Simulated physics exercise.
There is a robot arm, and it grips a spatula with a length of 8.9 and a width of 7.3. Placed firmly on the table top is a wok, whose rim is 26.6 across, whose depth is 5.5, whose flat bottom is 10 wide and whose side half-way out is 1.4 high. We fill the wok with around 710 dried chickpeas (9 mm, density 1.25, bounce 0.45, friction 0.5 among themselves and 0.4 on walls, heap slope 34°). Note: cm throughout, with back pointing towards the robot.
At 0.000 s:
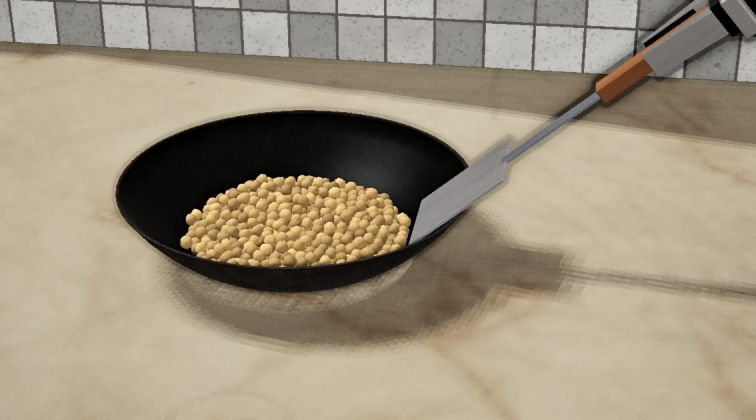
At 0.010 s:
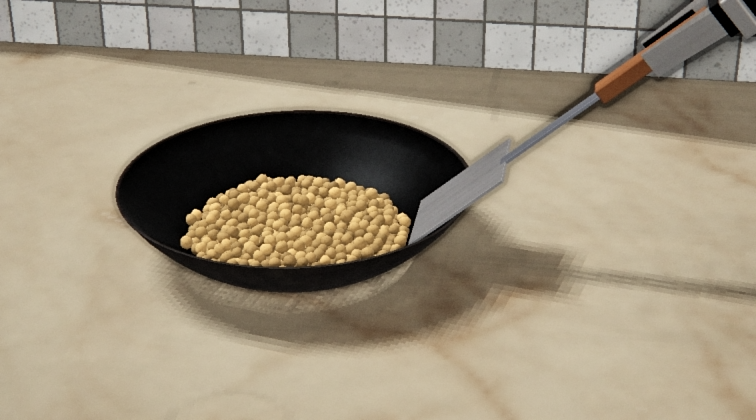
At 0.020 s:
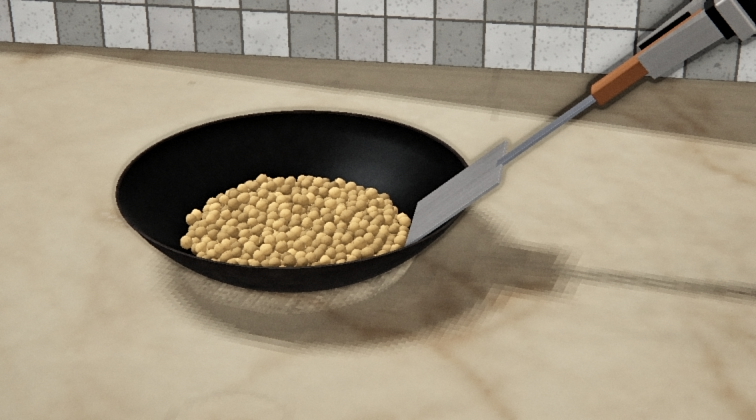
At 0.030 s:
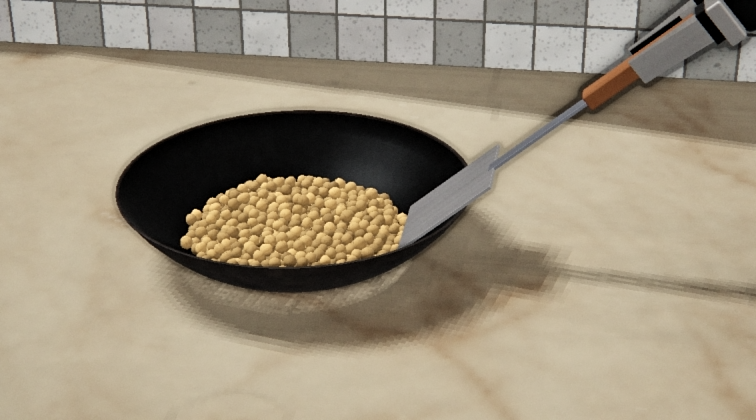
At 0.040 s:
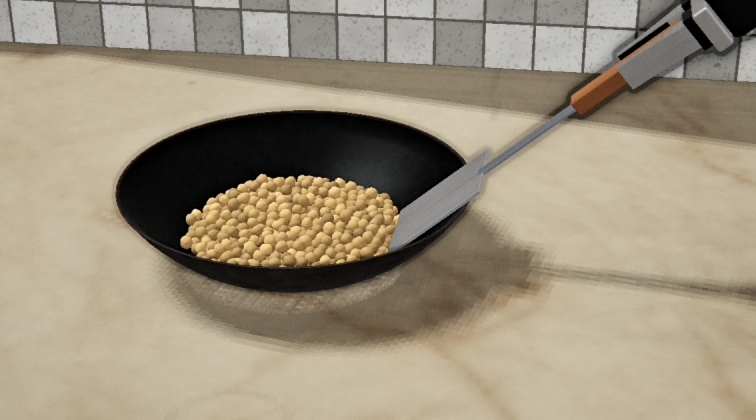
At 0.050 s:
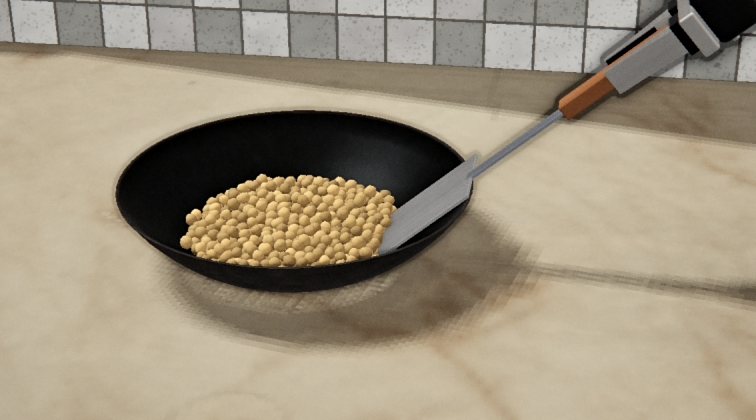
In the video, a robot arm holds a spatula with an orange-brown handle at the right side of a black wok of chickpeas, then slides the blade slightly left and down, nudging the pile's right edge inward.
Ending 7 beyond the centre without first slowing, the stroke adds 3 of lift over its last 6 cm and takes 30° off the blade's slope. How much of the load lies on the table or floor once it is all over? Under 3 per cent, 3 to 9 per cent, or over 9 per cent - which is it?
It is 3 to 9 per cent.
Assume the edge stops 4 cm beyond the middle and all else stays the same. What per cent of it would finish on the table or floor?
About 0 %.
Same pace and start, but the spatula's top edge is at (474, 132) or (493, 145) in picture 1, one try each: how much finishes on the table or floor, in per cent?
I'd say near 5 per cent for the first and near 5 per cent for the second.
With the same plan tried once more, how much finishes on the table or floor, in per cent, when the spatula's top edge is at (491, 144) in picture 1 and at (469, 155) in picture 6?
Near 0 in a hundred.
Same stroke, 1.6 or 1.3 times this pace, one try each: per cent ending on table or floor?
The two tries give about 20 and 10 in a hundred.
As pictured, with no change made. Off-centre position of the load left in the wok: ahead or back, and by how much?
Some 4.0 cm ahead of the centre.
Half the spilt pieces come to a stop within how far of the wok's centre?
Roughly 26 cm from the middle.
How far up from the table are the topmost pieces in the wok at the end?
6.0 cm.
By 0.11 s, sloping 41°, highest piece 7 above the table; 712 in the wok.
By 0.17 s, sloping 32°, highest piece 9 above the table; 712 in the wok.
By 0.39 s, sloping 11°, highest piece 6 above the table; 678 in the wok, 24 on the table or floor, 10 on the blade or in flight.
By 1.44 s, sloping 11°, highest piece 6 above the table; 678 in the wok, 34 on the table or floor.
Final count, 678 in the wok, 34 on the table or floor. That is 5 % on the table or floor.
